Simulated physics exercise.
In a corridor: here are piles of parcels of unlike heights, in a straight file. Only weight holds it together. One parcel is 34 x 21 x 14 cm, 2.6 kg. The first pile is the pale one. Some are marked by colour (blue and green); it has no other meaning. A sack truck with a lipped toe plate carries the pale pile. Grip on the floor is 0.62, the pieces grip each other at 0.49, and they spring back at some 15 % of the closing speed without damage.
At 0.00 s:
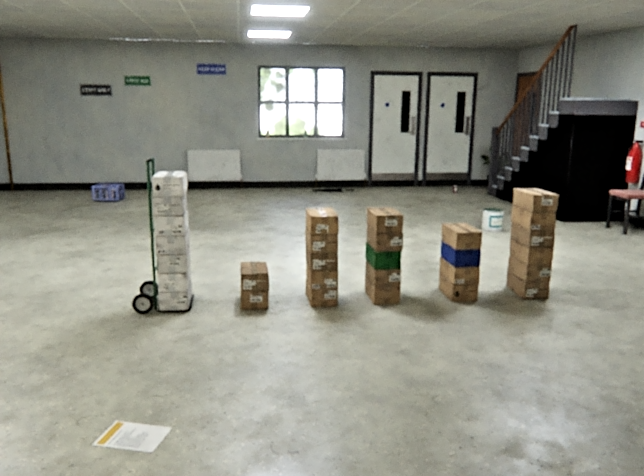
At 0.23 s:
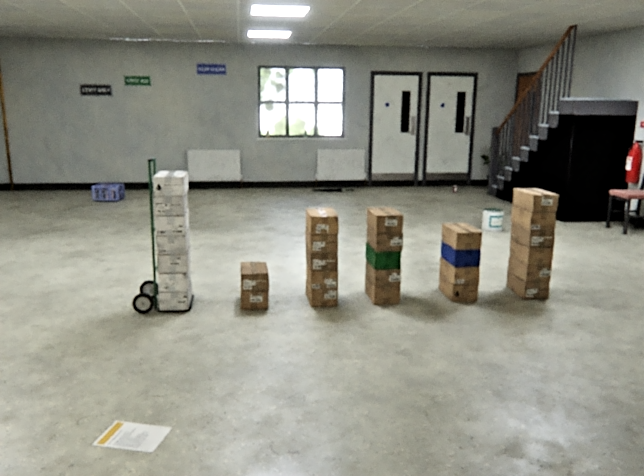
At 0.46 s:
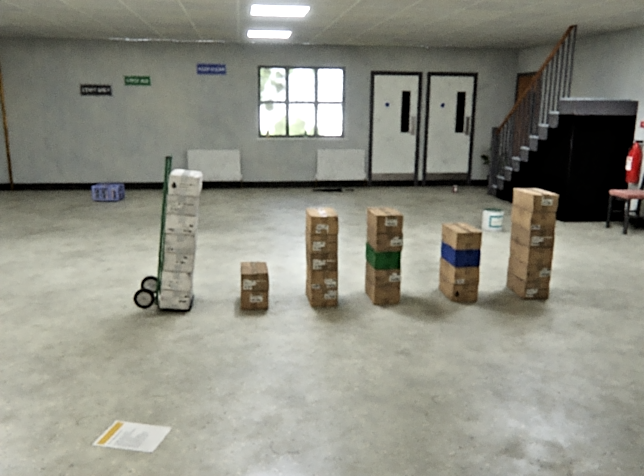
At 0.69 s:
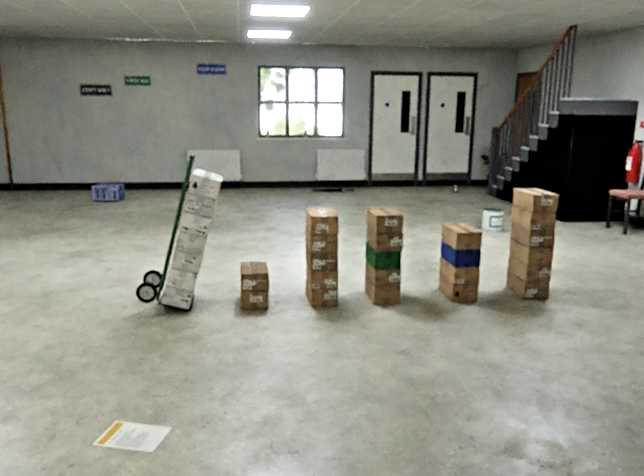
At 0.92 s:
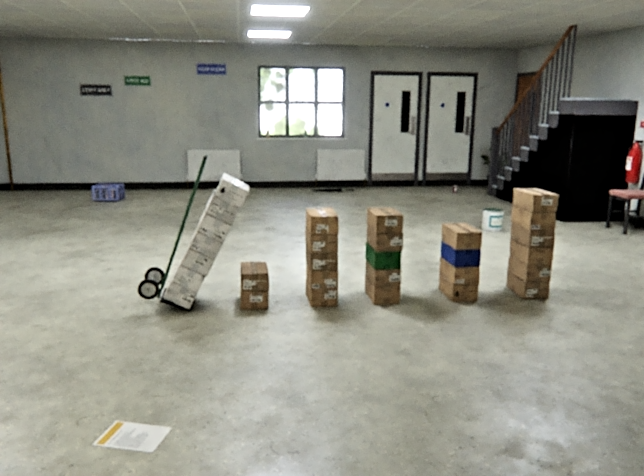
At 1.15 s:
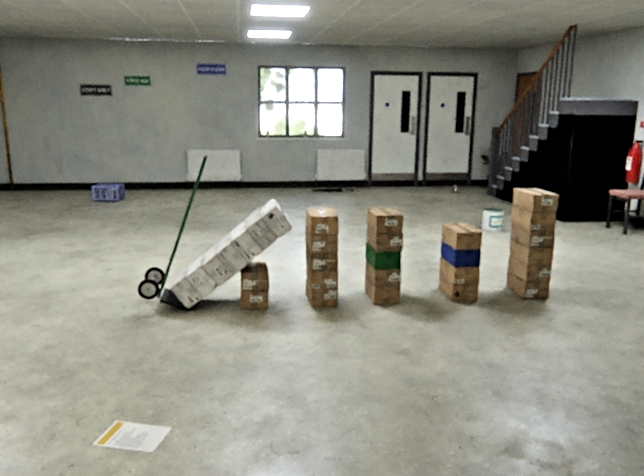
Large grey-walled room with a row of box stacks, a sack truck tilting forward and its pale stack leaning right over the shortest.
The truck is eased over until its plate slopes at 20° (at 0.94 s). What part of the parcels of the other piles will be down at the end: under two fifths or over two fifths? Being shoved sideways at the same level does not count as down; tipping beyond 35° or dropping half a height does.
Under two fifths of them.
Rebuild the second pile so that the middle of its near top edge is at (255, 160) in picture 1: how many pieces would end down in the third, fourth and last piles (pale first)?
In that case third 5, fourth 5, last 5.
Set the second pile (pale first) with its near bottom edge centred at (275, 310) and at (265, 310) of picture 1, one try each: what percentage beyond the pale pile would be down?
About 0 and 0 per cent.
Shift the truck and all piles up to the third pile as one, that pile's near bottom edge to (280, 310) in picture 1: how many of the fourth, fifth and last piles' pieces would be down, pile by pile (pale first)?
Then fourth 0, fifth 0, last 0.
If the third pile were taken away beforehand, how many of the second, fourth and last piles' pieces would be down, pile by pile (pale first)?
Then second 0, fourth 0, last 0.
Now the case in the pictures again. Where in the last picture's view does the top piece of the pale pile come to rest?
At about (296, 267).
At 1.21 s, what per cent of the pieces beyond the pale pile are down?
By then 0 per cent.
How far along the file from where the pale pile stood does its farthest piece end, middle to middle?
Some 90 cm.
Around 1.21 s, 7 of the pale pile down; none of the 22 other parcels down.
Around 1.32 s, 7 of the pale pile down; none of the 22 other parcels down, 4 disturbed.
Around 1.90 s, 7 of the pale pile down; none of the 22 other parcels down, 3 disturbed.
Finally (2.7 s), 7 of the pale pile down; none of the 22 other parcels down, 3 disturbed; green parcel unmoved; blue parcel unmoved. That is 0 per cent. Seen by the last camera, middles, green parcel near (383, 255), blue parcel near (460, 253).
